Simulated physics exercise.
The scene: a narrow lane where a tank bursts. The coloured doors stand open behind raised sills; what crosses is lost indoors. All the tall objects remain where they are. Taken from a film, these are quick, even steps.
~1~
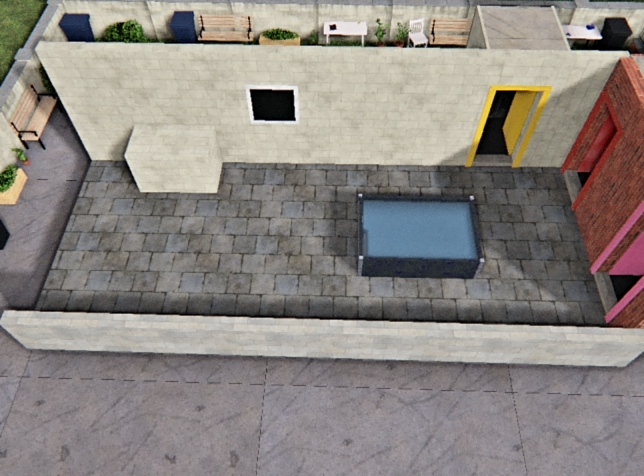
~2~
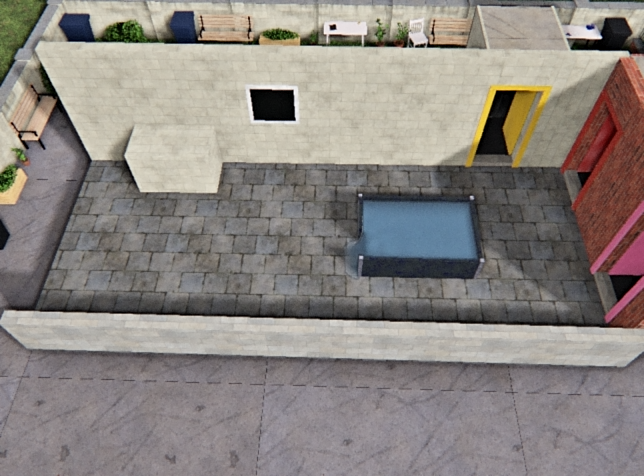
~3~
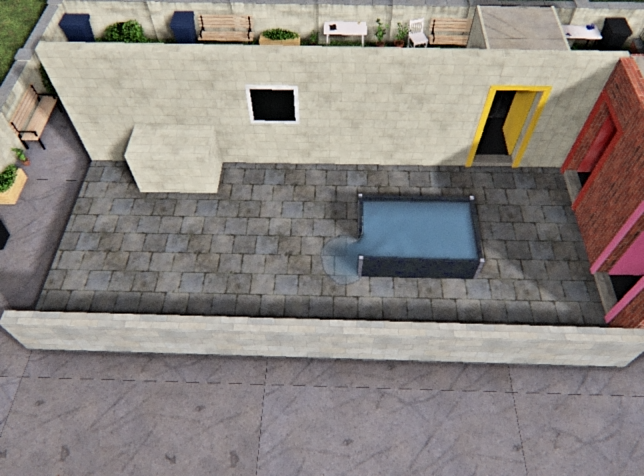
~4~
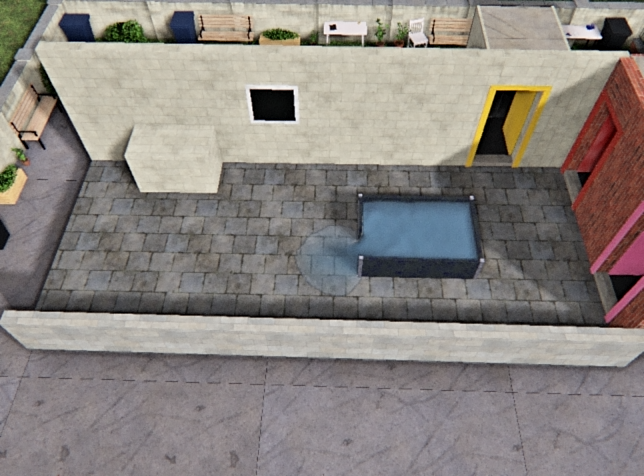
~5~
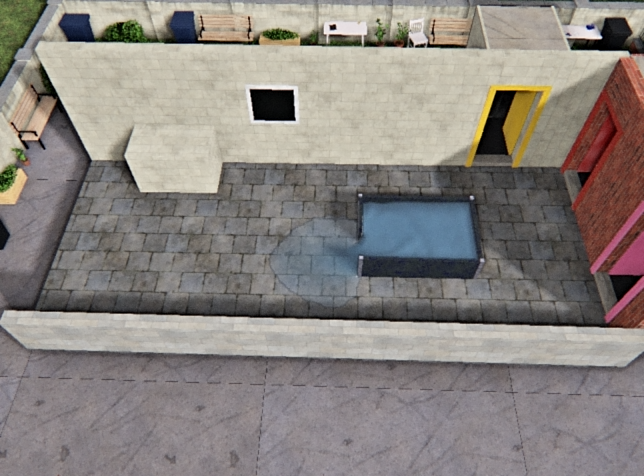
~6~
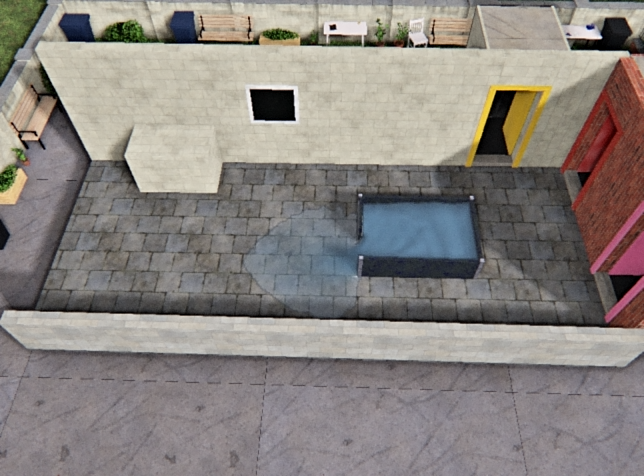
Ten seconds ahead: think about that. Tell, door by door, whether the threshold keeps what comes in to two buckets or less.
The pink door will keep it to two buckets, the red door will keep it to two buckets, the yellow door will keep it to two buckets.
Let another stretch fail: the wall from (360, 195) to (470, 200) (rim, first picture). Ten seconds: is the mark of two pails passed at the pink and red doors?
Well, the pink door gets less, but the red door gets more.
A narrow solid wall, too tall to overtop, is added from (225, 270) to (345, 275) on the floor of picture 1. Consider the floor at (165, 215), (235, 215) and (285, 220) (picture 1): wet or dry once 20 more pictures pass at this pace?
First soaked, then soaked, then soaked.
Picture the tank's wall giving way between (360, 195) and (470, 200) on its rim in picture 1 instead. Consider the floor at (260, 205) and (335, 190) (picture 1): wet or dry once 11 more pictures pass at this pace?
Respectively: Drenched and drenched.
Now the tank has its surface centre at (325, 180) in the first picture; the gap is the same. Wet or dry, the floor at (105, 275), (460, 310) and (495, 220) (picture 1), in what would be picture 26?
First one gets inundated, next one stays unwetted, last one stays unwetted.
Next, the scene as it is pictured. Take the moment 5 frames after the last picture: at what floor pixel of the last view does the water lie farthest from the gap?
I'd say near (164, 273).
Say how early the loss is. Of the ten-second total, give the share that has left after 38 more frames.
By then, close to 60 % of it.
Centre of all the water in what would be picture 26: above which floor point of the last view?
Close to (312, 253).
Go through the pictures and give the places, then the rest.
In the first picture, still water in the water tank at (418, 230).
In the second picture, the front is at (354, 275), out from the gap at (361, 254).
In the third picture, water pours out at (361, 254) and has run to (327, 248).
In the fourth picture, water pours out at (361, 254) and has run to (301, 265).
In the fifth picture, the front is at (274, 260), out from the gap at (361, 254).
In the sixth picture, water pours out at (361, 254) and has run to (249, 262).
A moment on, water covers 25 % of the floor; the pink door not reached, the red door not reached, the yellow door not reached.
Next, water covers 35 % of the floor; the pink door not reached, the red door not reached, the yellow door not reached.
Then, water covers 50 % of the floor; the pink door not reached, the red door not reached, the yellow door not reached.
Later, water covers 50 % of the floor; the pink door not reached, the red door not reached, the yellow door not reached.
In the end, water covers 50 % of the floor; the pink door not reached, the red door not reached, the yellow door not reached.
